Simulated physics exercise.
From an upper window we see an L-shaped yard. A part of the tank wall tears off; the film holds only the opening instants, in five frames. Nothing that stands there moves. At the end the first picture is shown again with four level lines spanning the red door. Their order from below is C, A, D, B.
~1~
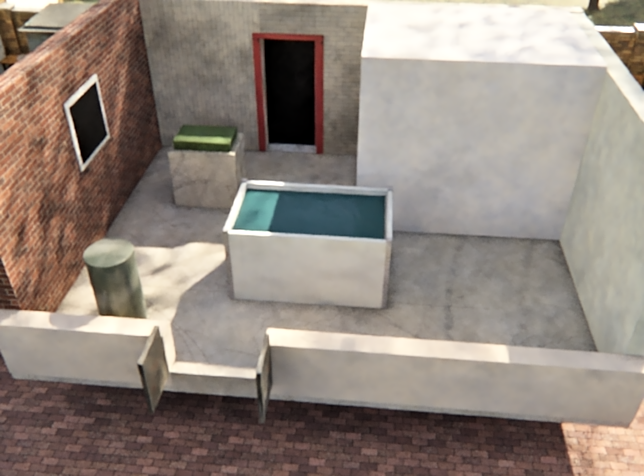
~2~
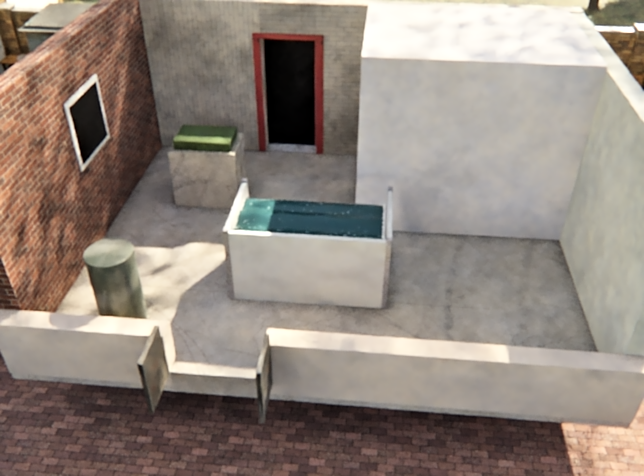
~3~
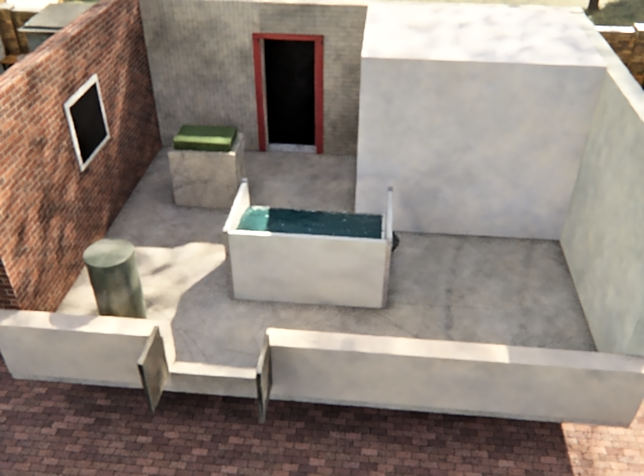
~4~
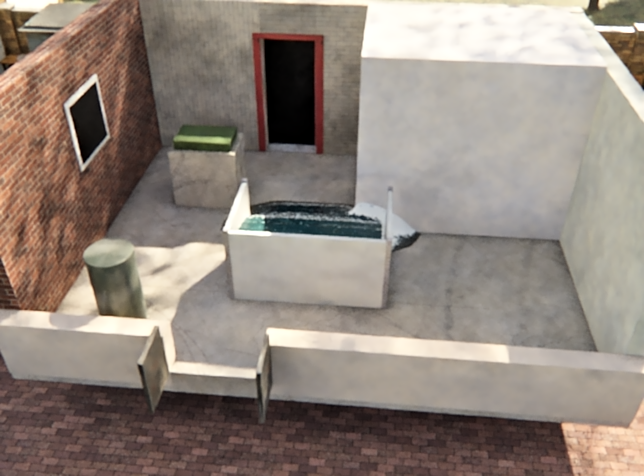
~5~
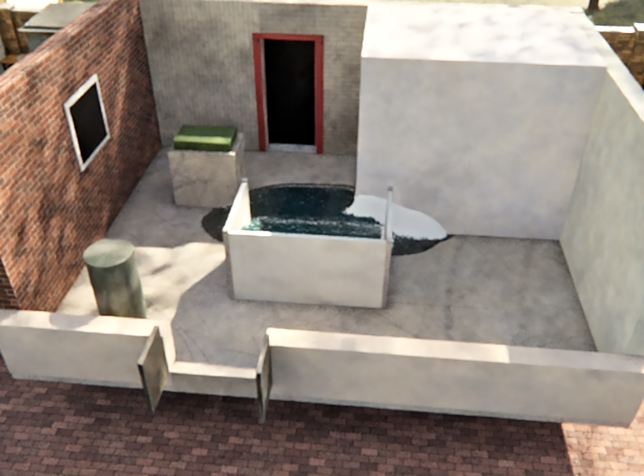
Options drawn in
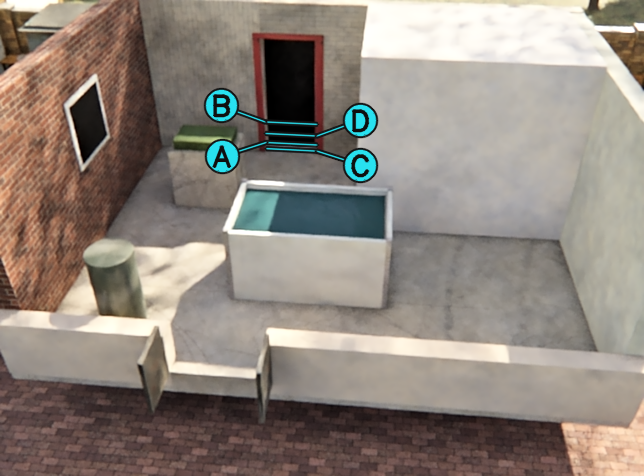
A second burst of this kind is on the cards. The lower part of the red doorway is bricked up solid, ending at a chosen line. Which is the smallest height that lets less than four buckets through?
B is the one.
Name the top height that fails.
It is D.
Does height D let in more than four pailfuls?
Yes.
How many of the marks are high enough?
One of them.
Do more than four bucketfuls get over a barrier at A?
Yes, that goes wrong.
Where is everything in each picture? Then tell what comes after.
Water in the tank at rest, its middle at (312, 215); foot of the red doorway at (291, 152); open gate at (218, 322), in the first frame.
Water covers 2 % of the ground, its front hidden from here, in the second frame.
Water covers 5 % of the ground, its front hidden from here, in the third frame.
Water covers 10 % of the ground, its front hidden from here, in the fourth frame.
Front seen at (446, 233), 16 % of the ground wet, in the fifth frame.
On the marked copy, A at (291, 143); B at (290, 123); C at (291, 149); D at (291, 134); from the bottom up C, A, D, B.
If A is chosen, dozens of bucketfuls pour in.
If B is chosen, a splash gets over, under a bucket.
If C is chosen, dozens of bucketfuls pour in.
If D is chosen, about 8 bucketfuls get in.
